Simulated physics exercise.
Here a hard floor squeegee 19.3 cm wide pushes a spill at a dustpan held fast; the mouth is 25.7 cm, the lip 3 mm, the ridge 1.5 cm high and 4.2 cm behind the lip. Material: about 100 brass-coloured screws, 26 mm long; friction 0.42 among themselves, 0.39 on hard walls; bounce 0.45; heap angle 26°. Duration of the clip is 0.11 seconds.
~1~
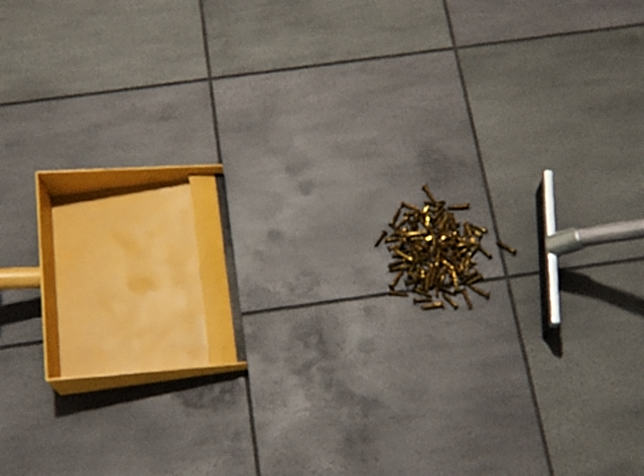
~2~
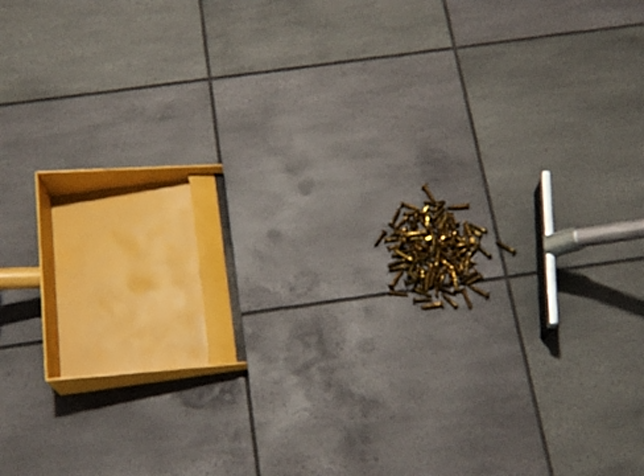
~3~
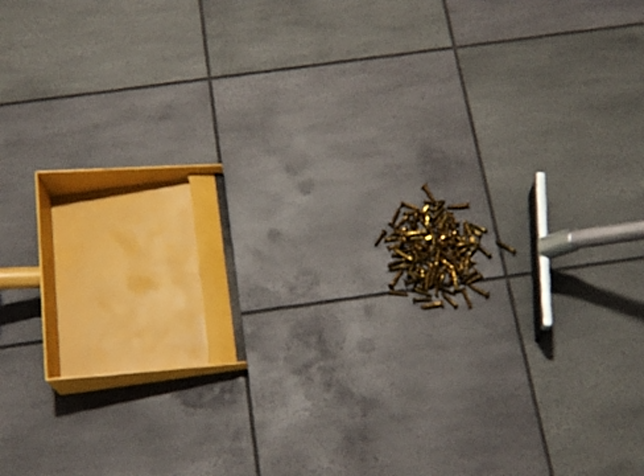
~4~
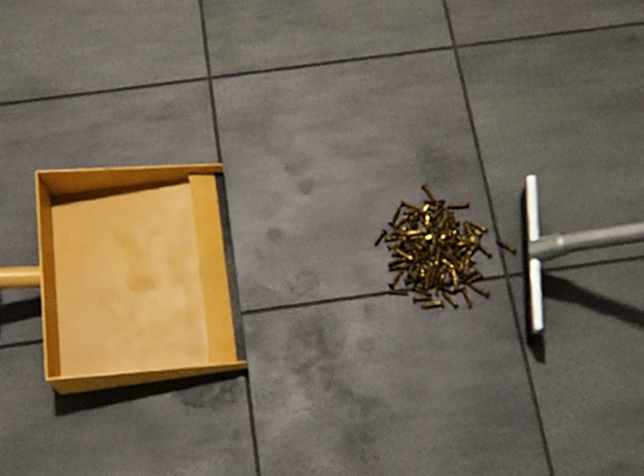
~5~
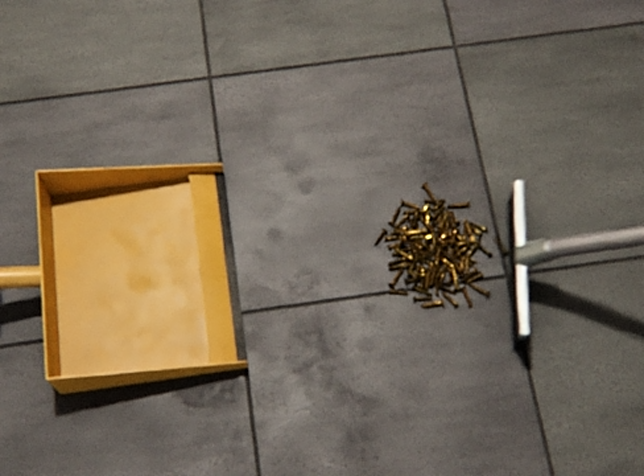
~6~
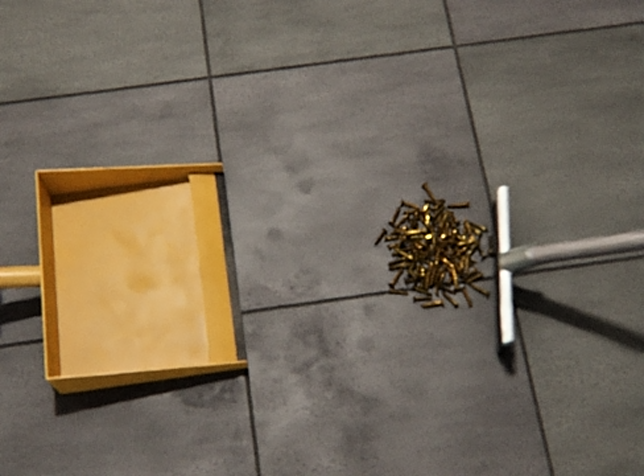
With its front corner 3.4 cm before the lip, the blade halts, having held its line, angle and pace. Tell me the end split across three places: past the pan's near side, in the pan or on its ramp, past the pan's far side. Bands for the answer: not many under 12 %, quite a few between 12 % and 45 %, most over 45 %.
Past the pan's near side: Not many; in the pan or on its ramp: Not many; past the pan's far side: Not many.
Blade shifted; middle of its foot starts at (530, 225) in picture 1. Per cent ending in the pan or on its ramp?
About 15 per cent.
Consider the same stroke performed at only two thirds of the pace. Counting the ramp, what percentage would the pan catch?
It would be near 0 per cent.
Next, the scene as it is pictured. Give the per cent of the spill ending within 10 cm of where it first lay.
I'd say about 20 per cent.
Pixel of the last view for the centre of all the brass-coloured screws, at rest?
Look around (264, 275) in the last picture.
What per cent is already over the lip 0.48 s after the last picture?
I'd say around 10 in a hundred has made it so far.
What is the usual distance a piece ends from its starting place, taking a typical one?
That distance is close to 20 cm.
Then, 0.15 s after the last picture, middle of the blade 17 cm from the lip; 0 % over the lip, far side 0 %, near side 0 %.
Then, 0.25 s after the last picture, middle of the blade 8 cm from the lip; 0 % over the lip, far side 0 %, near side 0 %.
Then, 0.48 s after the last picture, middle of the blade 5 cm from the lip; 10 % over the lip, far side 0 %, near side 10 %.
In the end, near side 10 %, pan 5 %, far side 0 %, in front of the lip or behind the blade 85 %.
